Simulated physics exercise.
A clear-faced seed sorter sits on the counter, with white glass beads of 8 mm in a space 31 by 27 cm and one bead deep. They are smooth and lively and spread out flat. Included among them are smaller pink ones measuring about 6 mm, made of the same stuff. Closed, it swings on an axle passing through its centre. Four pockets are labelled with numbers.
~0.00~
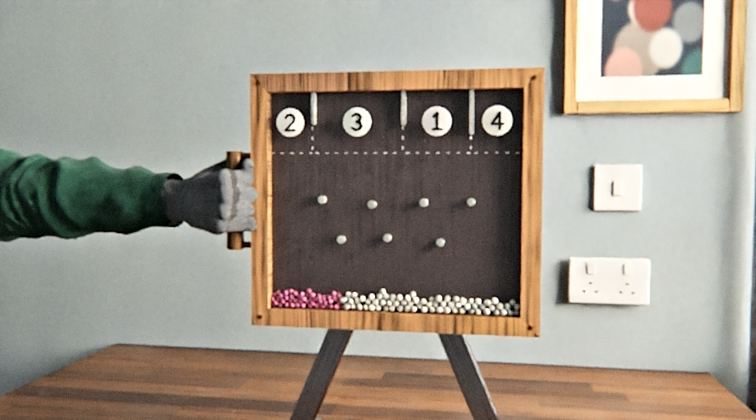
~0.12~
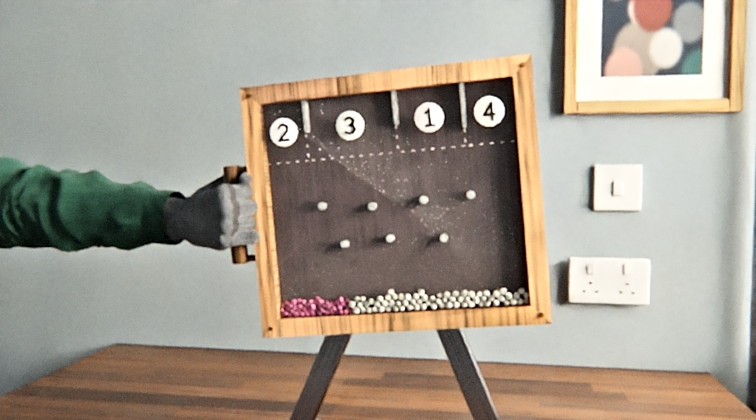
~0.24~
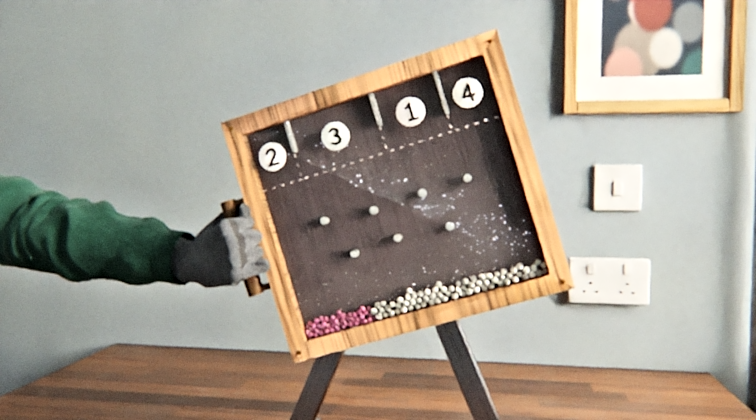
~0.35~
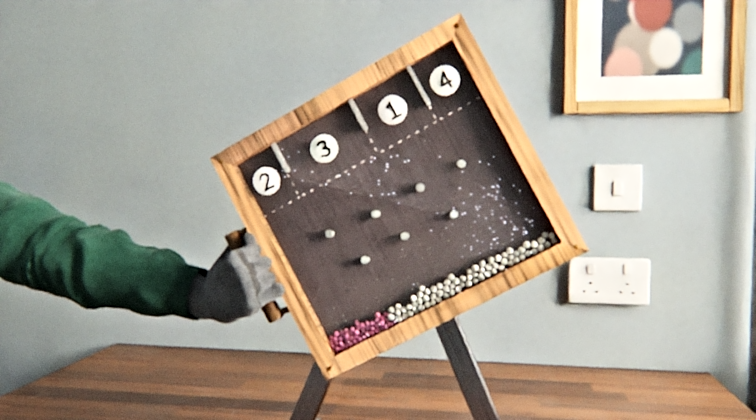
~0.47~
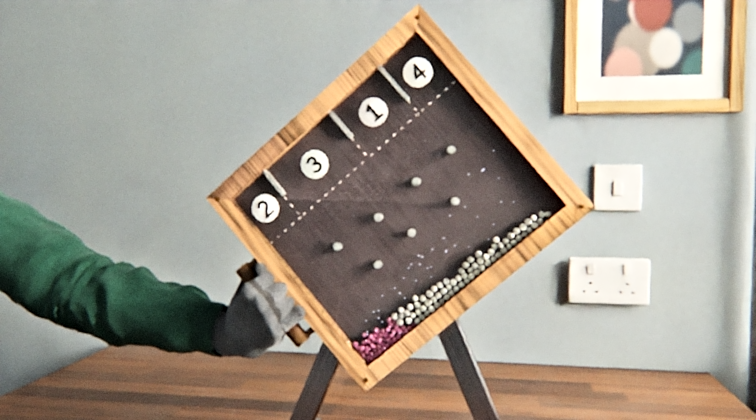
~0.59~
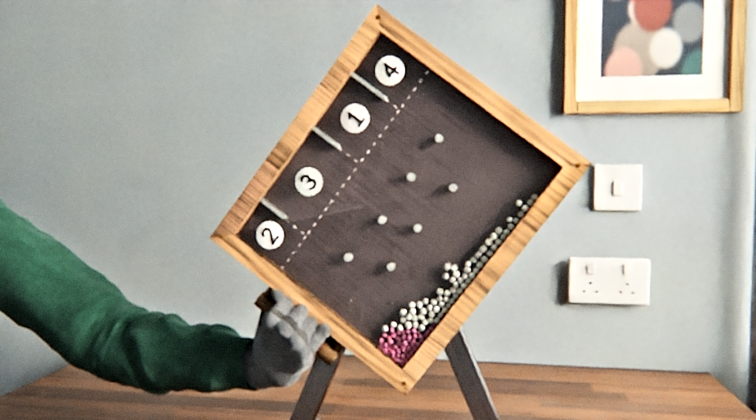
Gloved hand in green sleeve turning a wooden-framed pegboard anticlockwise on a stand, white and pink beads sliding into its lowering corner.
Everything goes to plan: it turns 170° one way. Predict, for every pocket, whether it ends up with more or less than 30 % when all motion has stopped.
Predicted: No. 1 less, 2 more, 3 more, 4 less.
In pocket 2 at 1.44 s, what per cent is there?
50 %.
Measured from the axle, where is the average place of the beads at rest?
Some 9 cm right and 12 cm below.
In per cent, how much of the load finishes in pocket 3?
Share at rest: Approx. 40 %.
After 1.02 s, it stands 97° anticlockwise; the beads' middle is 9 cm right of and 12 cm below the centre; nothing in the marked areas.
After 1.44 s, it stands 140° anticlockwise; the beads' middle is 8 cm right of and 12 cm below the centre; no. 2, 50 %.
After 1.81 s, it stands 170° anticlockwise; the beads' middle is 10 cm right of and 11 cm below the centre; no. 2, 60 %, no. 3, 25 %.
All still by 2.8 s, it stands 170° anticlockwise; no. 1, 0 %, no. 2, 55 %, no. 3, 40 %, no. 4, 0 %, elsewhere 5 %.
